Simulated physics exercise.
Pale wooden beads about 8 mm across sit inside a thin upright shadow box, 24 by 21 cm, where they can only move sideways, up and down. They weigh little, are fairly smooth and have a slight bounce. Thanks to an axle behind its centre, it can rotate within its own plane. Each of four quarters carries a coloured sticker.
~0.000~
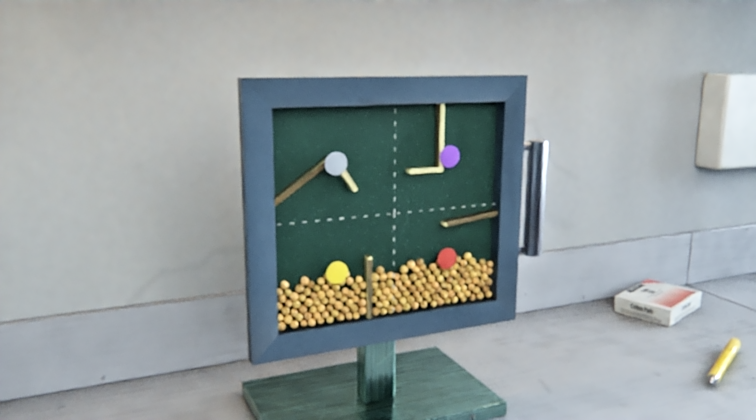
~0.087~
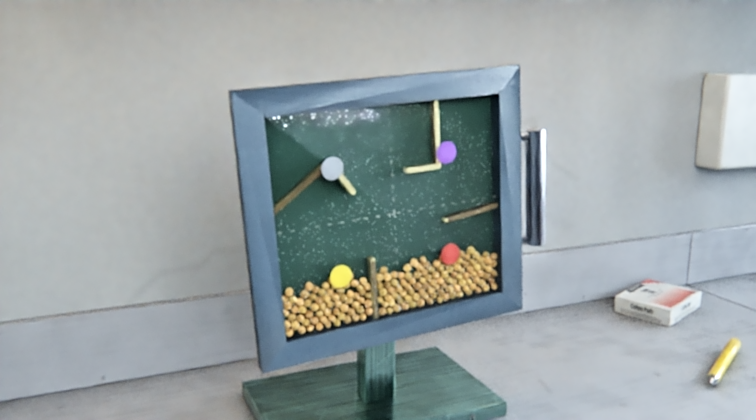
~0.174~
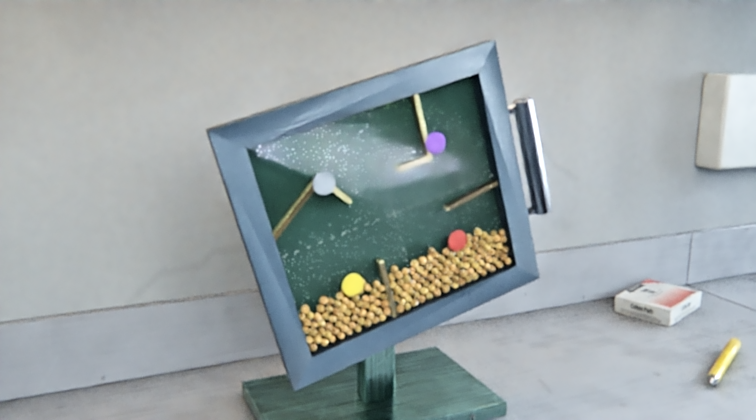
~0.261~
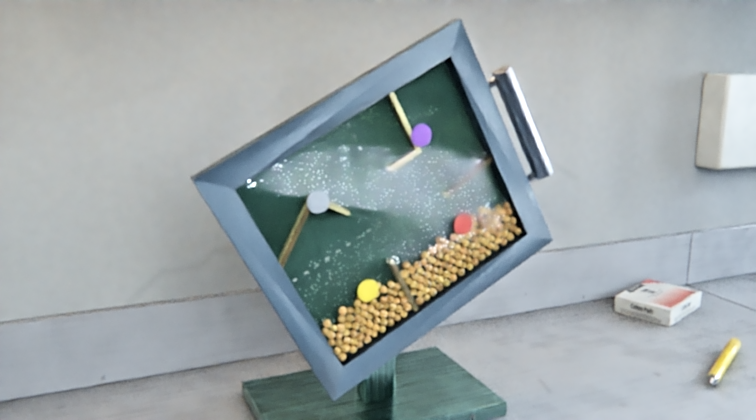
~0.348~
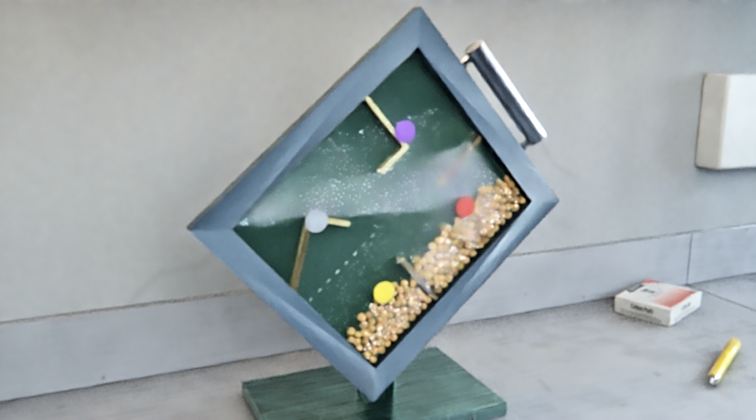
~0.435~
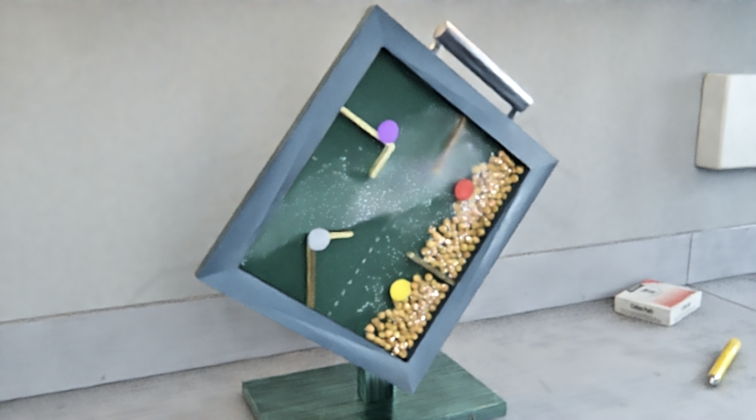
A blue-framed box holding pale wooden beads and four coloured stickers starts level on its green stand, then rotates steadily anticlockwise until steeply tilted, while the beads stay heaped along its original bottom side, now at the lower right.
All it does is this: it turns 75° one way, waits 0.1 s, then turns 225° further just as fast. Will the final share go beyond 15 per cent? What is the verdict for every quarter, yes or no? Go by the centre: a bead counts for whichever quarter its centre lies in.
Verdicts - red quarter: Yes, purple quarter: Yes, yellow quarter: No, grey quarter: No.
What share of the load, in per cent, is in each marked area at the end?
Tally: Red quarter = 40; purple quarter = 60; yellow quarter = 0; grey quarter = 0.
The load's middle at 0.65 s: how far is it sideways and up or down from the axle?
Position estimate: Right 6 cm, below 4 cm.
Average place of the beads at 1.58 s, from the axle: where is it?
The middle sits around 7 cm right and 1 cm below.
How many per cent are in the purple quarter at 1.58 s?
Around 10 per cent.
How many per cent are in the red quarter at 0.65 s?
About 40 %.
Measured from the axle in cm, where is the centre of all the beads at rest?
It lies close to 5 centimetres right and 6 centimetres below.
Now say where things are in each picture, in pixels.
Level; about 170 beads; load centre (392, 290); top bead (419, 262); red (447, 259), purple (450, 156), yellow (337, 273), grey (336, 164), in the first frame.
Turned 4° anticlockwise; load centre (397, 289); top bead (471, 251), in the second frame.
Turned 15° anticlockwise; load centre (411, 285); top bead (478, 232); wall ends (399, 168), (380, 261), (348, 201), (447, 207), in the third frame.
Turned 28° anticlockwise; load centre (426, 276); top bead (507, 205), in the fourth frame.
Turned 41° anticlockwise; load centre (438, 265); top bead (507, 179), in the fifth frame.
Turned 54° anticlockwise; load centre (447, 253); top bead (502, 154); red (464, 190), purple (388, 132), yellow (400, 290), grey (319, 239), in the sixth frame.
After 0.65 s, it stands 75° anticlockwise; the beads' middle is 6 cm right of and 4 cm below the centre; red 40 %, yellow 60 %.
After 1.58 s, it has come round 188° anticlockwise; the beads' middle is 7 cm right of and 1 cm below the centre; purple 10 %, yellow 40 %, grey 50 %.
After 2.41 s, it has come round 300° anticlockwise; the beads' middle is 5 cm right of and 5 cm below the centre; red 30 %, purple 65 %, grey 5 %.
All still by 3.5 s, it has come round 300° anticlockwise; red 40 %, purple 60 %, yellow 0 %, grey 0 %.
